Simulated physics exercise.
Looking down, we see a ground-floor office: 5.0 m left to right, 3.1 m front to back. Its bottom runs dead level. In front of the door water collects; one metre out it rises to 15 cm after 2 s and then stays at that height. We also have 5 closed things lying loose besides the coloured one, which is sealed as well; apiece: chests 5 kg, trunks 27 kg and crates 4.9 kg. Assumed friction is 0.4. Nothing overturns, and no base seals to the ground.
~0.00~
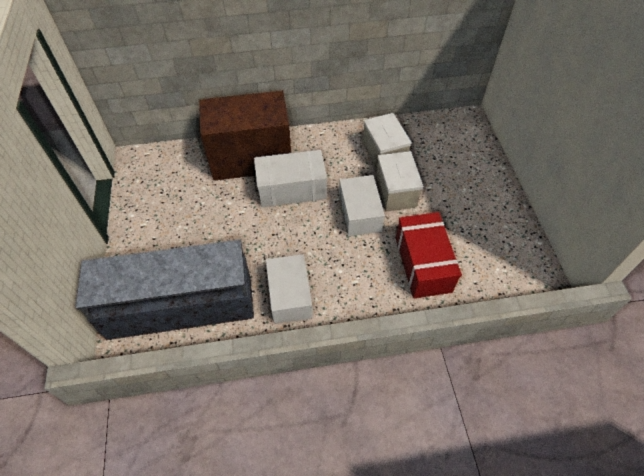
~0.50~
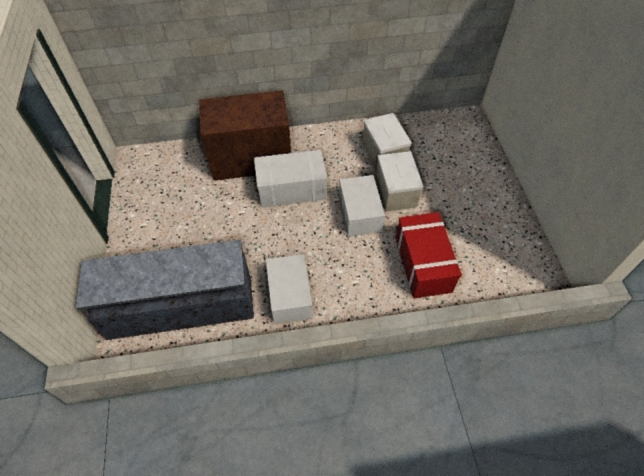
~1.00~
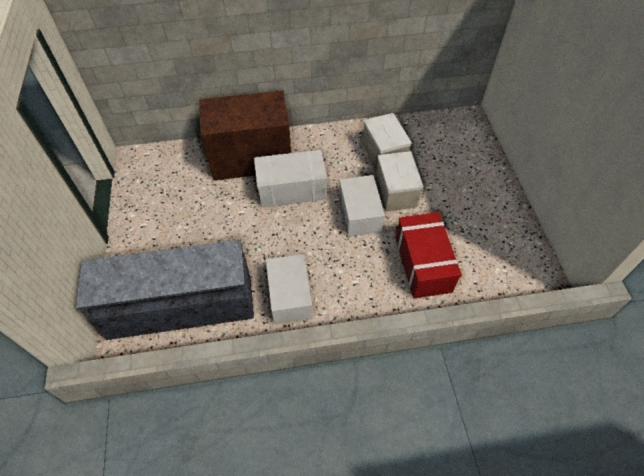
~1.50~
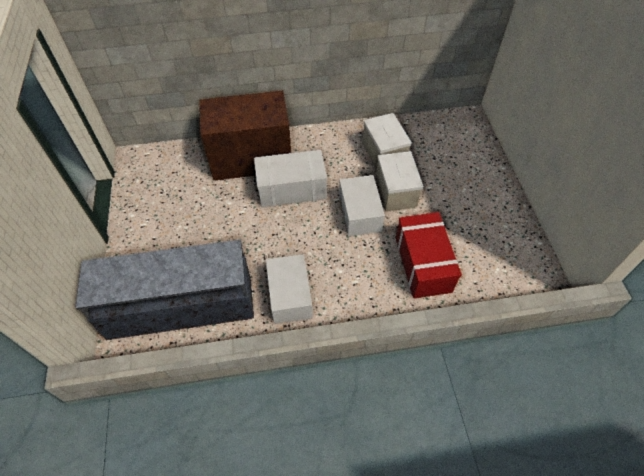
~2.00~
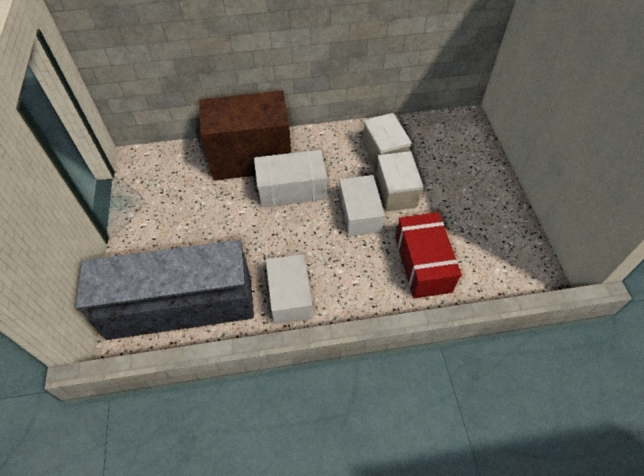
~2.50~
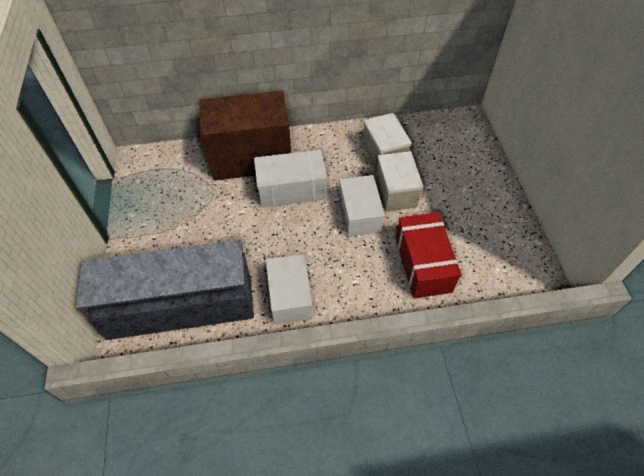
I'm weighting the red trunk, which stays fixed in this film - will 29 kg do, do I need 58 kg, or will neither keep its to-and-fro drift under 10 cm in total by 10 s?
29 kg will do.
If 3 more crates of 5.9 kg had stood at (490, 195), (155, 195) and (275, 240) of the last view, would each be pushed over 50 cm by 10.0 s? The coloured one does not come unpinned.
Spot one stays inside, spot two crosses the limit, spot three crosses the limit.
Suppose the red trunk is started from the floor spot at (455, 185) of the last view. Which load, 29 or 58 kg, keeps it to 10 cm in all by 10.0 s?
Looking at the loads, both keep it.
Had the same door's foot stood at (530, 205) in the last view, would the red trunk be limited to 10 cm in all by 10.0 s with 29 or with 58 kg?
Then the lighter mass suffices.
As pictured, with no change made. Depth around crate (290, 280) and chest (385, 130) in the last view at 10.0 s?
Around 5 cm and 3 cm.
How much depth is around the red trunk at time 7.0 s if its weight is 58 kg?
Something like 3 centimetres.
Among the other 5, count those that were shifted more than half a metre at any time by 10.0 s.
I count 2 of them.
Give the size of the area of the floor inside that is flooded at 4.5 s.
I'd estimate close to 6.0 m2.
After 3.5 s the red trunk would be 0 cm from its start with 29 kg and 0 cm from its start with 58 kg; 0 cm of water round it then.
After 4.5 s the red trunk would be 0 cm from its start with 29 kg and 0 cm from its start with 58 kg; 0 cm of water round it then.
After 7.0 s the red trunk would be 0 cm from its start with 29 kg and 0 cm from its start with 58 kg; 3 cm of water round it then.
After 10.0 s the red trunk would be 0 cm from its start with 29 kg and 0 cm from its start with 58 kg; 4 cm of water round it then.
